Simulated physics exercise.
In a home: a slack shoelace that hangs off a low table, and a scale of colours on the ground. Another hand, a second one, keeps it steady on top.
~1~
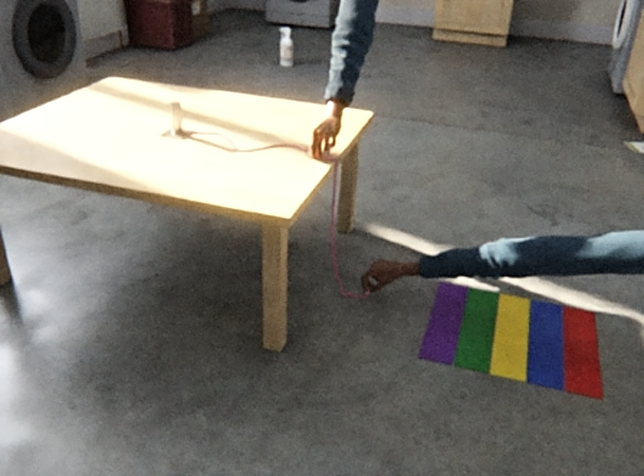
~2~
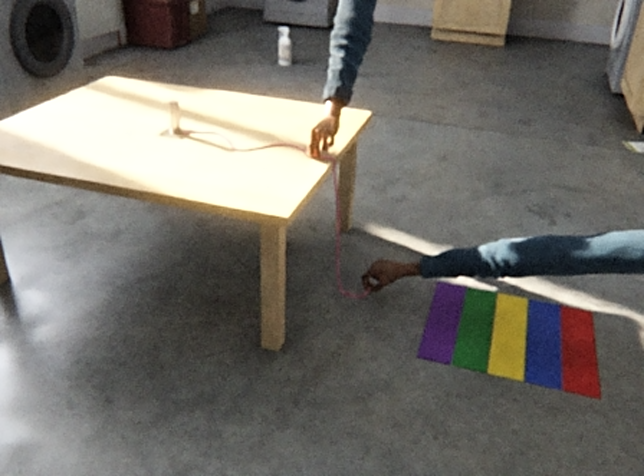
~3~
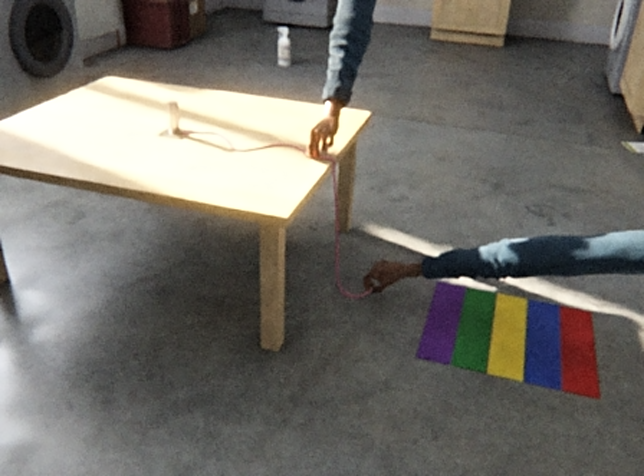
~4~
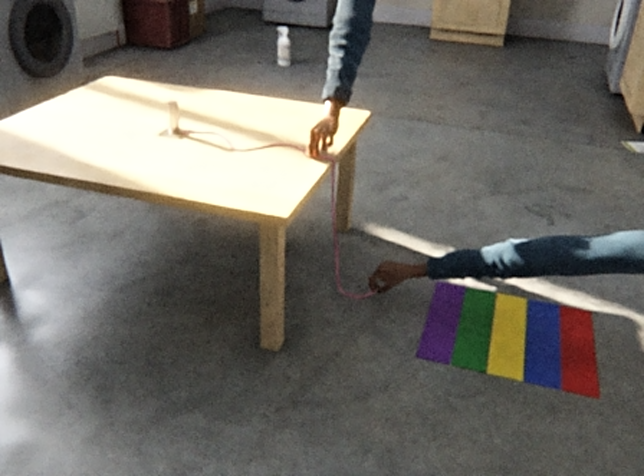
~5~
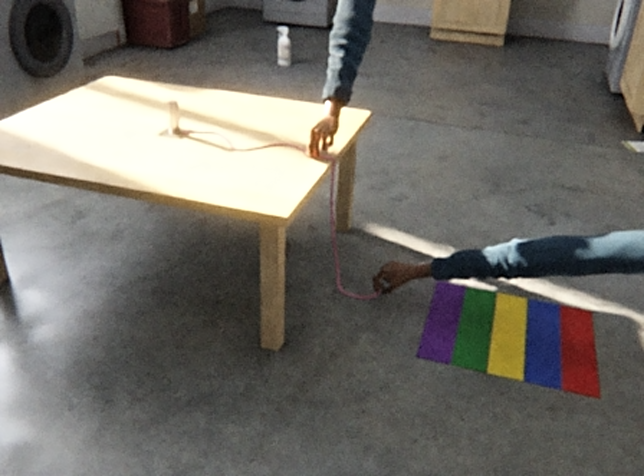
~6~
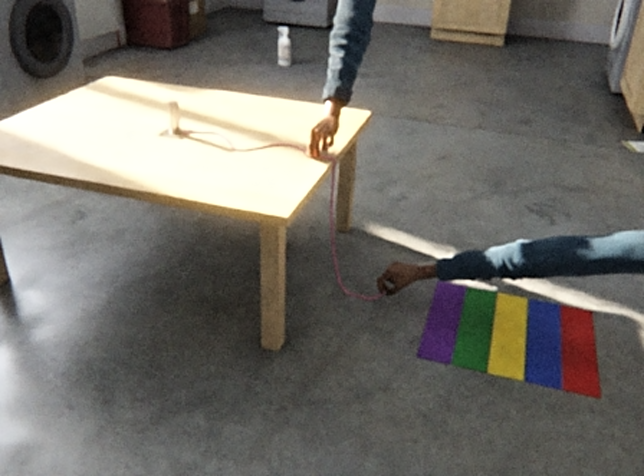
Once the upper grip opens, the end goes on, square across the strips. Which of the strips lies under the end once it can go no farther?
The yellow one.
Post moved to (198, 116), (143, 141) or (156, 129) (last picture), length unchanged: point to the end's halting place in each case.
Try by try: (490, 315), (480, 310) and (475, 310).
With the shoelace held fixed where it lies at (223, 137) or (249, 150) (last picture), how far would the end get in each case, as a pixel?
About (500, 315) and (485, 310).
A little later, end near (446, 305); over purple.
Next, end near (484, 312); over green.
When it is tight, end near (507, 317); over yellow. The yellow one.
